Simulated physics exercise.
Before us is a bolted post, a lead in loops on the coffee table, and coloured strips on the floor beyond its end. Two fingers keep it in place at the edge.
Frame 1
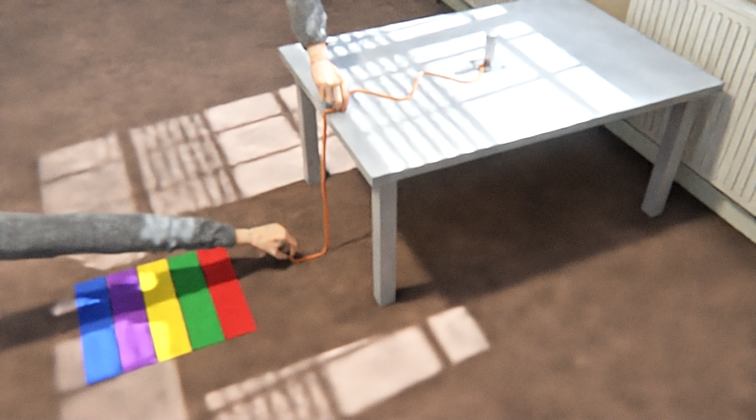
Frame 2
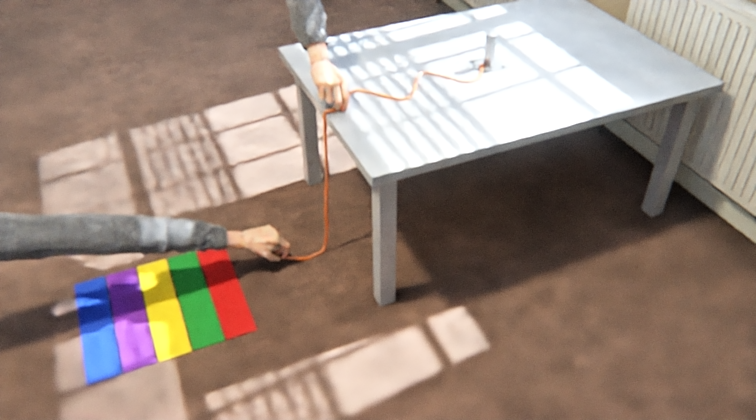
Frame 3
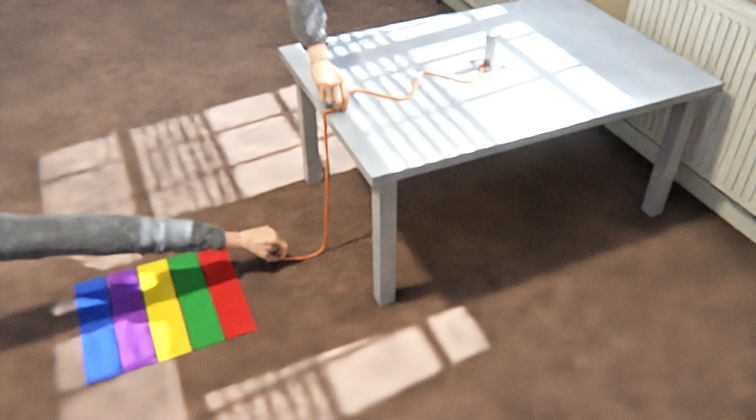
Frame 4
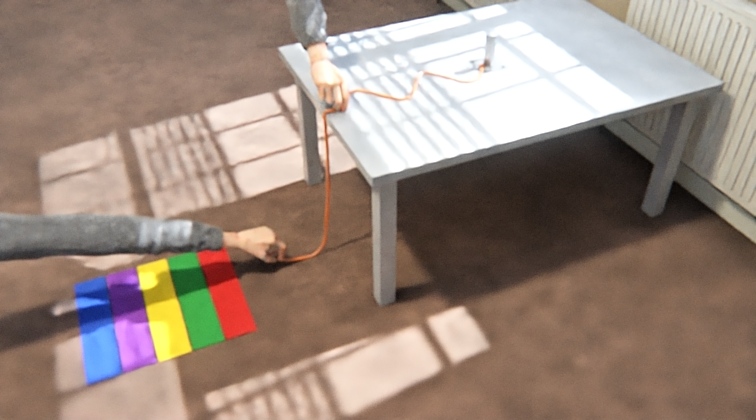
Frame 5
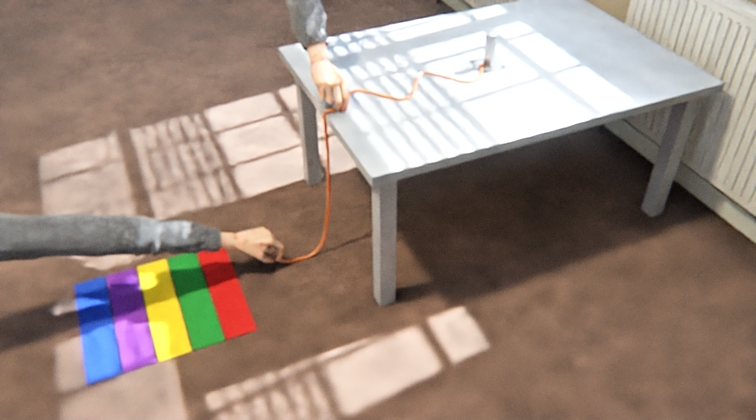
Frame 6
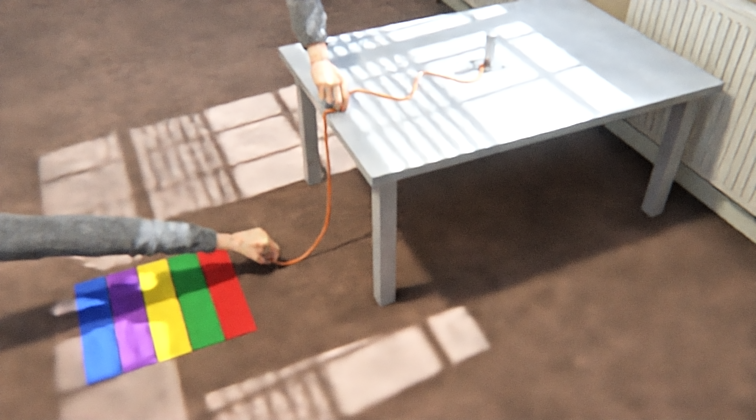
A hand low on the left, its arm in a grey sleeve, draws the end of a thin orange lead very slightly leftward near the floor, and the hanging part bows a little. Another hand presses the lead at the near-left edge of a pale grey table, where it winds back to a small upright object. The steady, raised view shows sunlit brown carpet, blue, purple, yellow, green and red strips, and a radiator at right.
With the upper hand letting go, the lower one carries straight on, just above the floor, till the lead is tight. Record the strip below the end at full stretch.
Below the end: Blue.
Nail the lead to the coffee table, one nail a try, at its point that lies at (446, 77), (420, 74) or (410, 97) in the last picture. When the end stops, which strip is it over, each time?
Per pin spot: Purple / purple / yellow.
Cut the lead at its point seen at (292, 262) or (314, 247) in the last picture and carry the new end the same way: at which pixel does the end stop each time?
Try 1: (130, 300); try 2: (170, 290).
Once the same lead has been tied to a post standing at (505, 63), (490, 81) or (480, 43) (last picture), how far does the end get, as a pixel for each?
Going through them in sequence: (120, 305), (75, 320) and finally (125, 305).
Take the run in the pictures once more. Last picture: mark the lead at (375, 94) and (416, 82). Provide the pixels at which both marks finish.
The first finishes about (321, 107) and the second about (386, 89).
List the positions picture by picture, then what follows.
The first frame shows end (289, 255); red (235, 317); green (203, 328); yellow (171, 338); purple (136, 349); blue (102, 359).
The second frame shows end (281, 257); lead through (475, 80) (416, 82) (371, 93) (325, 117) (327, 180) (327, 237).
The third frame shows end (279, 258).
The fourth frame shows end (277, 258); lead through (475, 80) (416, 82) (371, 93) (325, 117) (328, 179) (325, 238).
The fifth frame shows end (275, 259).
The sixth frame shows end (271, 260); lead through (475, 80) (416, 82) (371, 93) (325, 117) (329, 179) (319, 239).
A little later, end near (160, 293); over yellow.
Next, end near (119, 305); over purple.
When it is tight, end near (95, 312); over blue. The blue one.
